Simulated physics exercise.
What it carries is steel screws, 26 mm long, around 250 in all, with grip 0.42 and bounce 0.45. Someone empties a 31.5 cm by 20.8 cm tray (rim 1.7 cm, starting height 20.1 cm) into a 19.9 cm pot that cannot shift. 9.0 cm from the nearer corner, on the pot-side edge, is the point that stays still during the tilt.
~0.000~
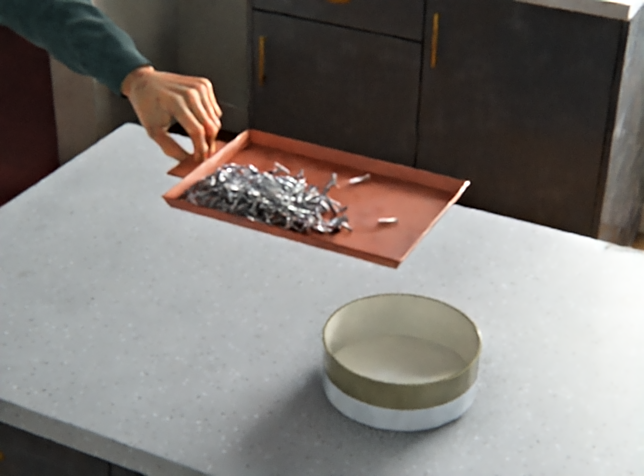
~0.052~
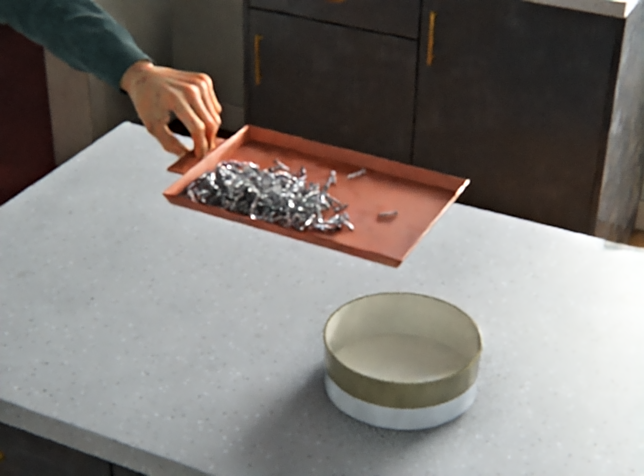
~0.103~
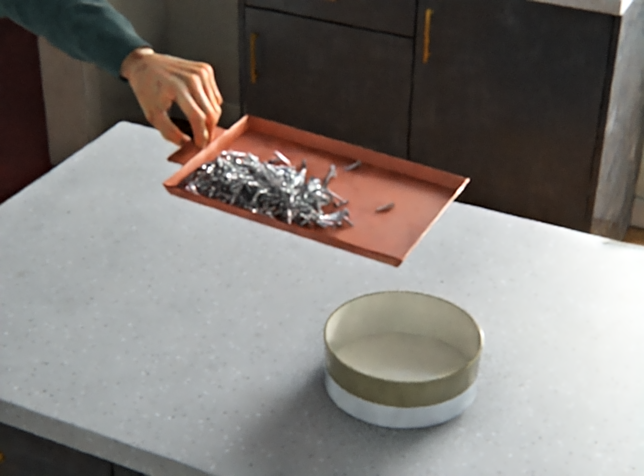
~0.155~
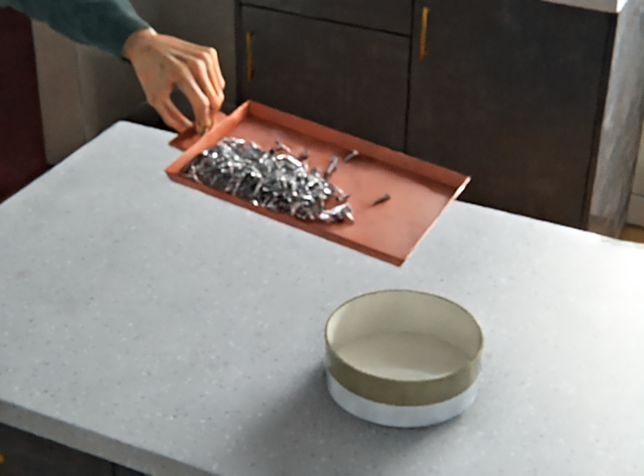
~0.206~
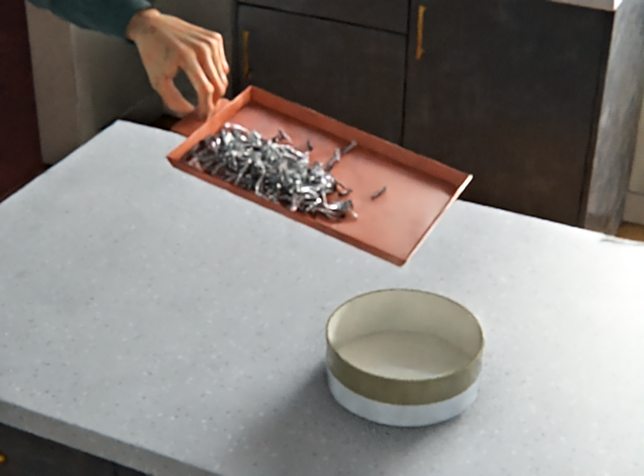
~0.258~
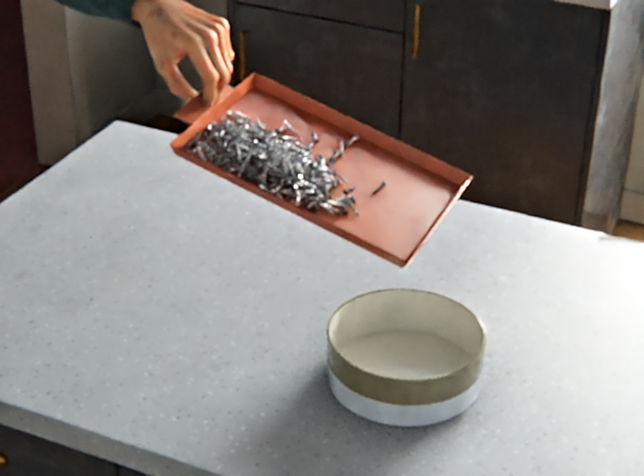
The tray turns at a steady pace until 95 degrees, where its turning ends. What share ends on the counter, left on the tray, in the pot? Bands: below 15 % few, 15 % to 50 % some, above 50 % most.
Result: Counter: Most, tray: Few, pot: Some.
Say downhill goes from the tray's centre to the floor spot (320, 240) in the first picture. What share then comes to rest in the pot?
Roughly 55 % of the pieces.
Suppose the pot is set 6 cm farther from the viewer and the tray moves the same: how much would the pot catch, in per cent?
Close to 25 per cent, then.
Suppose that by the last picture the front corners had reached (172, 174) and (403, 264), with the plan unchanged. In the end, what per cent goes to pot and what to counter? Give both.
In the pot: 90 per cent; on the counter: 10 per cent.
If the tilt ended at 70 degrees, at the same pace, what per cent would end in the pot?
I'd put it at close to 30 per cent.
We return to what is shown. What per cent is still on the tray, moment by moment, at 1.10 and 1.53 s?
5 then 0.
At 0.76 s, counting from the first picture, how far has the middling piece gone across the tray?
About 17 cm.
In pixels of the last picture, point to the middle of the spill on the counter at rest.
(528, 416), about.
After 0.76 s, tilt 53 degrees; the tray holds 90 %, the pot 0 %.
After 1.10 s, tilt 78 degrees; the tray holds 5 %, the pot 20 %.
After 1.53 s, tilt 95 degrees; the tray holds 0 %, the pot 30 %.
By 2.3 s all is still; counter 70 %, tray 0 %, pot 30 %.
